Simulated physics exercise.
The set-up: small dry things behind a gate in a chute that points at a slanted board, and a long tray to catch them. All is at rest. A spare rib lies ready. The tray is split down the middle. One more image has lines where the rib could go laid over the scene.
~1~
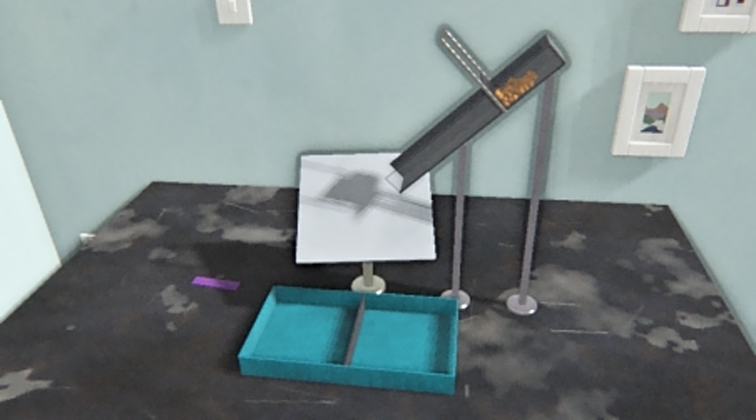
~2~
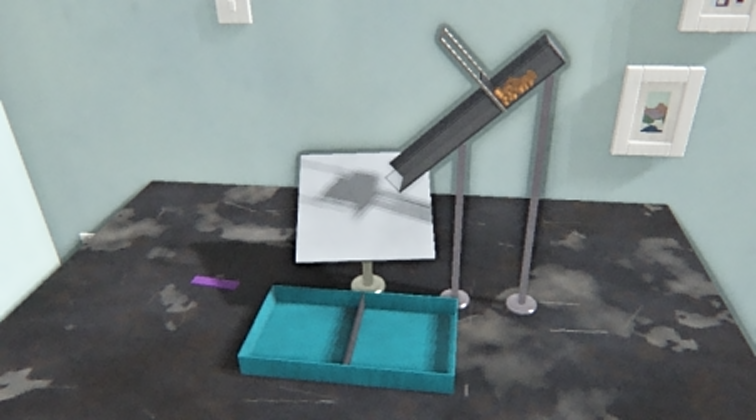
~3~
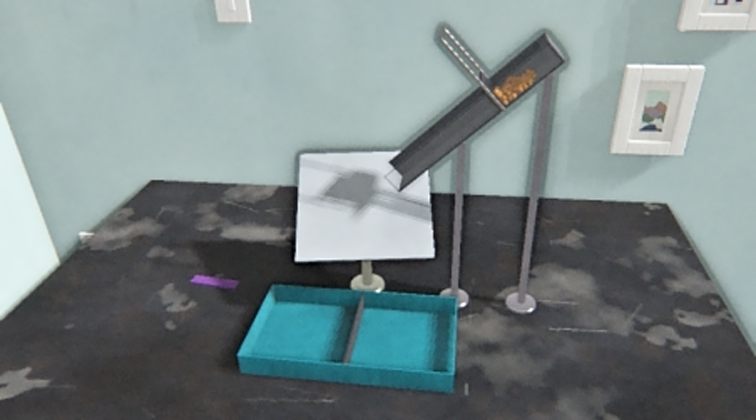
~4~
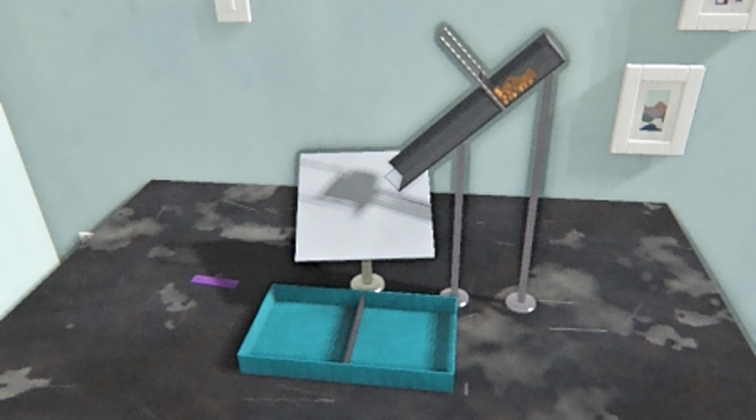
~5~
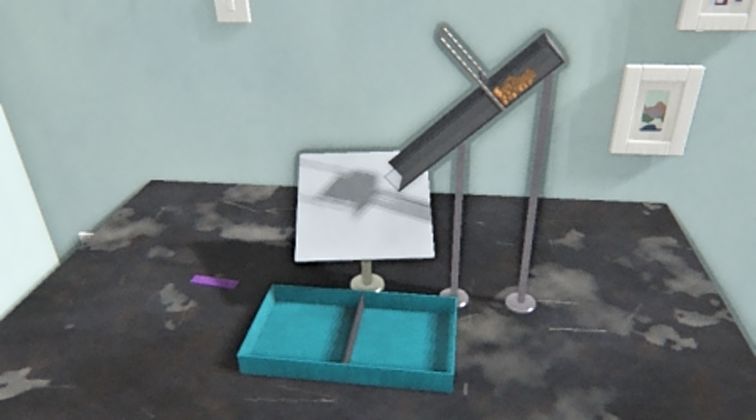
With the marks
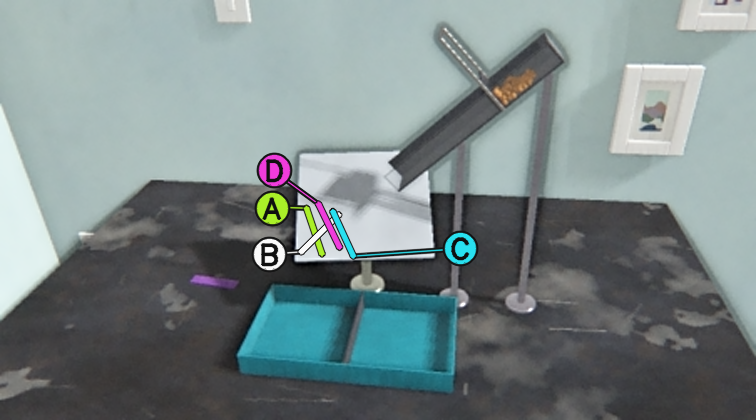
A dark, pale-blotched tabletop stands before a light blue-green wall with white-edged hangings, seen from the front and slightly above. A teal tray with two compartments sits near the front, a purple strip to its left and a tilted white board behind, while orange-brown bits rest behind a gate in a sloping grey chute on posts at right. Nothing visibly moves, and the camera stays still.
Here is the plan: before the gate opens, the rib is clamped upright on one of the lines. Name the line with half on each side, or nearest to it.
D.
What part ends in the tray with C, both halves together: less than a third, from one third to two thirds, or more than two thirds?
More than two thirds.
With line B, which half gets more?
Left.
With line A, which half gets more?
Left.
On the marked copy, line A from (306, 208) to (321, 253); line B from (338, 214) to (301, 251); line C from (332, 211) to (353, 256); line D from (318, 203) to (339, 247).
With A, of what is caught, the larger part in the left half, about a tenth in the right.
With B, of what is caught, the larger part in the left half, about a tenth in the right.
With C, of what is caught, about a tenth in the left half, almost all in the right.
With D, of what is caught, roughly half in the left half, roughly half in the right.
